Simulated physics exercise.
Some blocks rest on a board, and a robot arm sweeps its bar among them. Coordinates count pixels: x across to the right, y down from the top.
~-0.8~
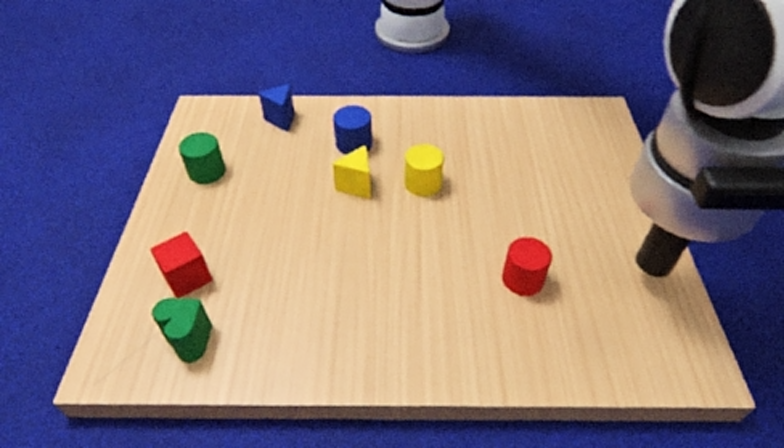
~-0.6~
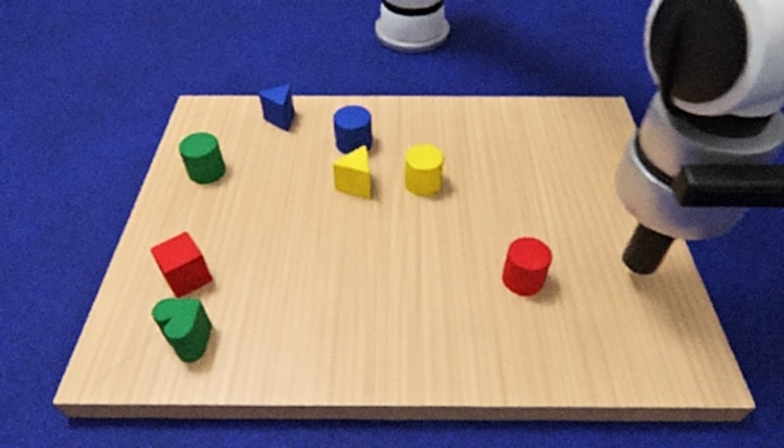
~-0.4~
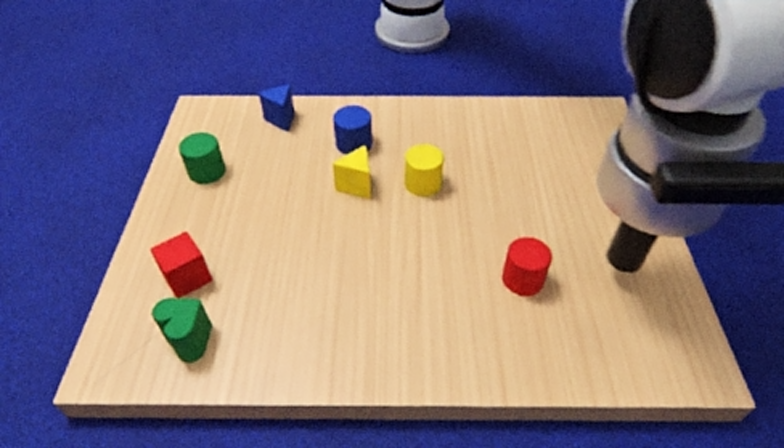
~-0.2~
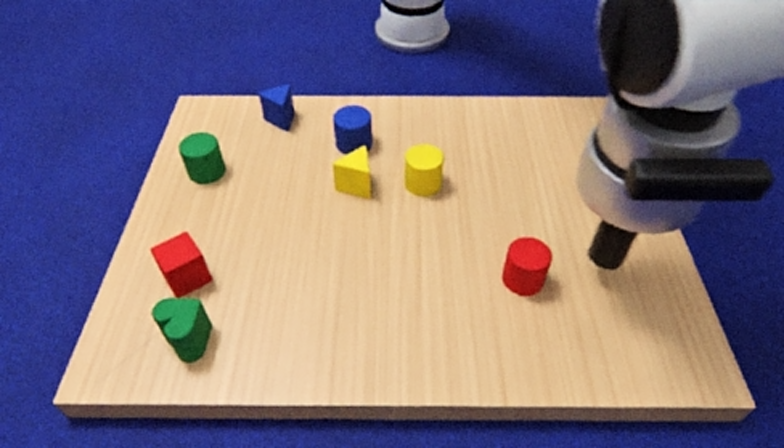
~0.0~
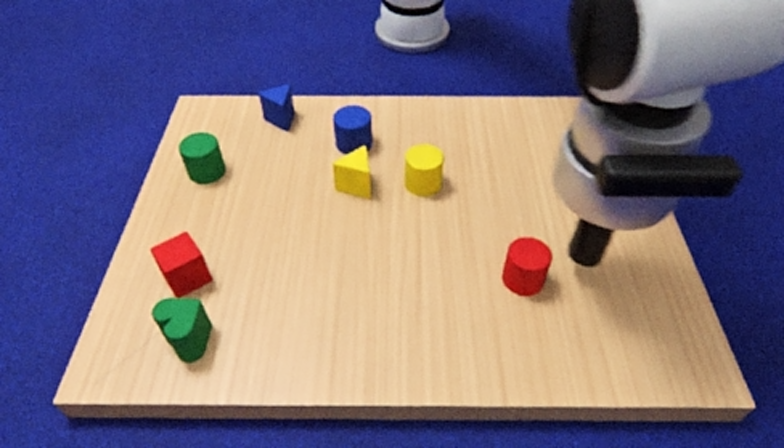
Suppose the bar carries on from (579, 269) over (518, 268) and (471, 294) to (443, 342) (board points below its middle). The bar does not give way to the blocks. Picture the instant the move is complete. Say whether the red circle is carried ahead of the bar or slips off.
It stays on the bar's front.
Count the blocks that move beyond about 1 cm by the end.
The number is one.
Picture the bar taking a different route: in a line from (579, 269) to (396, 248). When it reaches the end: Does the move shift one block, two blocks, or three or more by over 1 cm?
My guess is one.
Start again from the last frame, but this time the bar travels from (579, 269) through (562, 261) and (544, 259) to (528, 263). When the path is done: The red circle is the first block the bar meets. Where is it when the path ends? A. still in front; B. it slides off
My pick is A.
On the path given first. One third of the way, bar at (521, 253); red circle at (495, 261).
Two thirds of the way, bar at (473, 280); red circle at (447, 293).
At the end, bar at (445, 327); red circle at (406, 333).
